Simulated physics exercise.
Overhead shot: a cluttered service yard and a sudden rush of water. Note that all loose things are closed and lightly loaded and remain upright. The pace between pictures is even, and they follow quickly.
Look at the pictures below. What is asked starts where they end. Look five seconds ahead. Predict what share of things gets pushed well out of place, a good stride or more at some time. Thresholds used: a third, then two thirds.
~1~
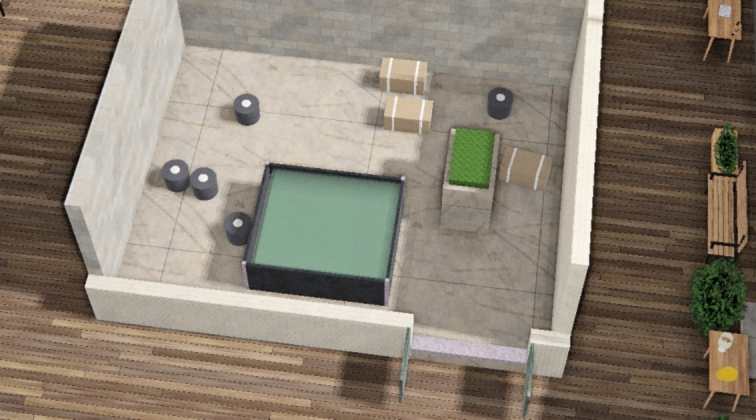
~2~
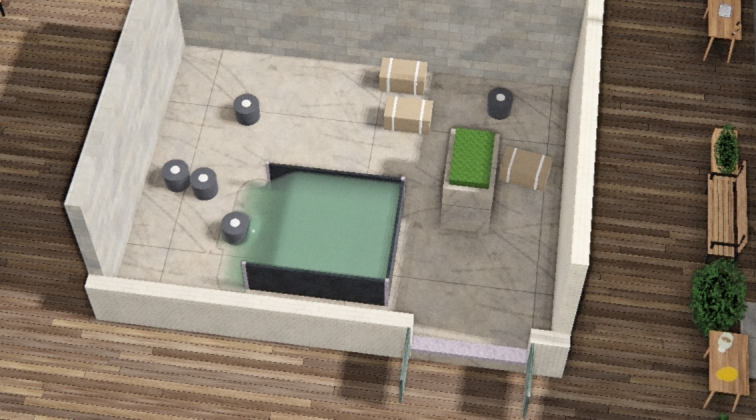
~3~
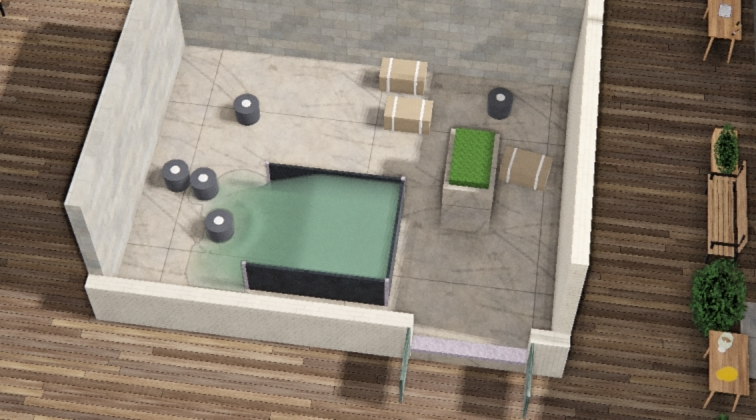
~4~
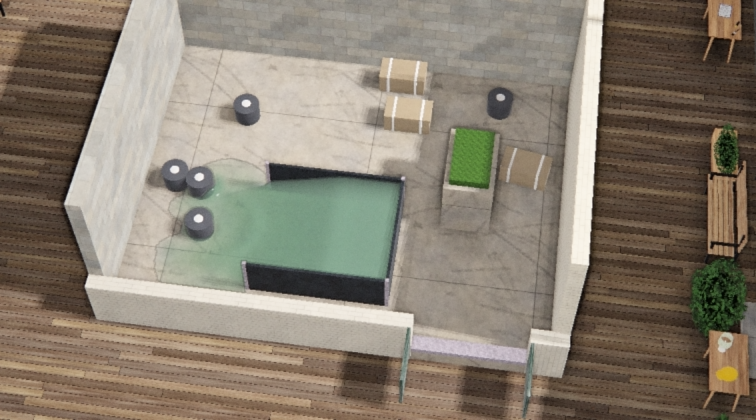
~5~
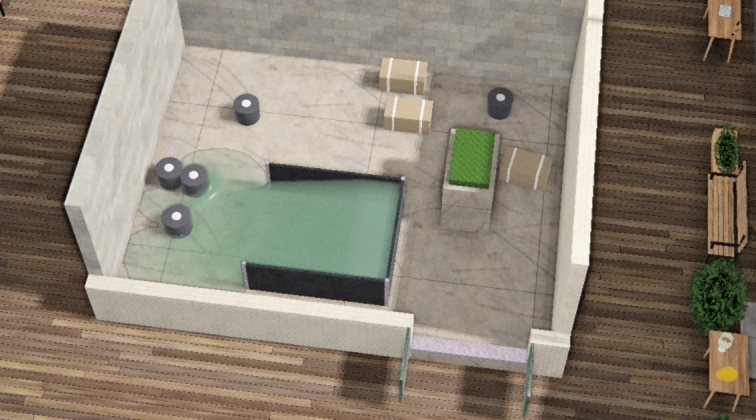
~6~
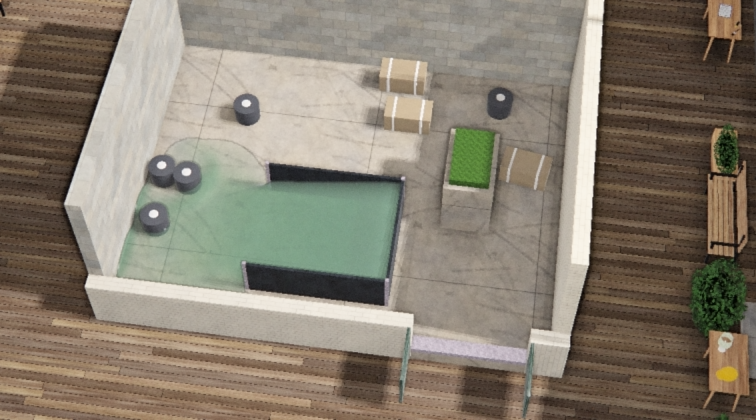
It is a large majority of two thirds or higher.
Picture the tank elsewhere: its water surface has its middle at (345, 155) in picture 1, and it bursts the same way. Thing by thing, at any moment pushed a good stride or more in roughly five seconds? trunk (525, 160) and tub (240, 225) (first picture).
Taking them in turn: Didn't get there and didn't get there.
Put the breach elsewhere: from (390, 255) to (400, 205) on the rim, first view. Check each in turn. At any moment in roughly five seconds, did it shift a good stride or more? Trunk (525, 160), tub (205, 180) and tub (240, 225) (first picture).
One after another: Goes the distance, then never gets that far, then never gets that far.
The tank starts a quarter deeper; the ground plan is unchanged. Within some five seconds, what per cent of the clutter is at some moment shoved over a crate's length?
Share moved that far: Approx. 90 %.
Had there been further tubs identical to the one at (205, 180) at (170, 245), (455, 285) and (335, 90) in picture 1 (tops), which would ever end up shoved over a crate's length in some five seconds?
Okay, in order the twins go a long way, nowhere much, a long way.
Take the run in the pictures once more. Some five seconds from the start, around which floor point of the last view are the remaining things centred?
Mean position: About (423, 133).
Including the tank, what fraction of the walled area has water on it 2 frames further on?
Close to 30 per cent, tank included.
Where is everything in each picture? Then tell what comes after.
In the first picture, a tub at (238, 223) rests on the ground; a tub at (203, 178) rests on the ground; 0 of 8 have shifted.
In the second picture, a tub at (235, 223) rests on the ground, close to its start; a tub at (203, 178), on the bottom; 1 of 8 have shifted.
In the third picture, a tub at (219, 221), on the bottom, a stride from its start; a tub at (203, 178) rests on the ground; 1 of 8 have shifted.
In the fourth picture, a tub at (199, 219), on the bottom, a stride from its start; a tub at (199, 177), on the bottom, close to its start; 2 of 8 have shifted.
In the fifth picture, a tub at (177, 216), on the bottom, a stride from its start; a tub at (194, 175), on the bottom, close to its start; 3 of 8 have shifted.
In the sixth picture, a tub at (154, 214) rests on the ground, a stride from its start; a tub at (186, 172) rests on the ground, a stride from its start; 3 of 8 have shifted.
A moment on, 1 of 8 are well off their spots; 1 afloat.
Next, 3 of 8 are well off their spots; 3 afloat.
Later, 4 of 8 are well off their spots; 2 afloat.
In the end, 6 of 8 are well off their spots, and 6 have been at some point; 2 afloat.
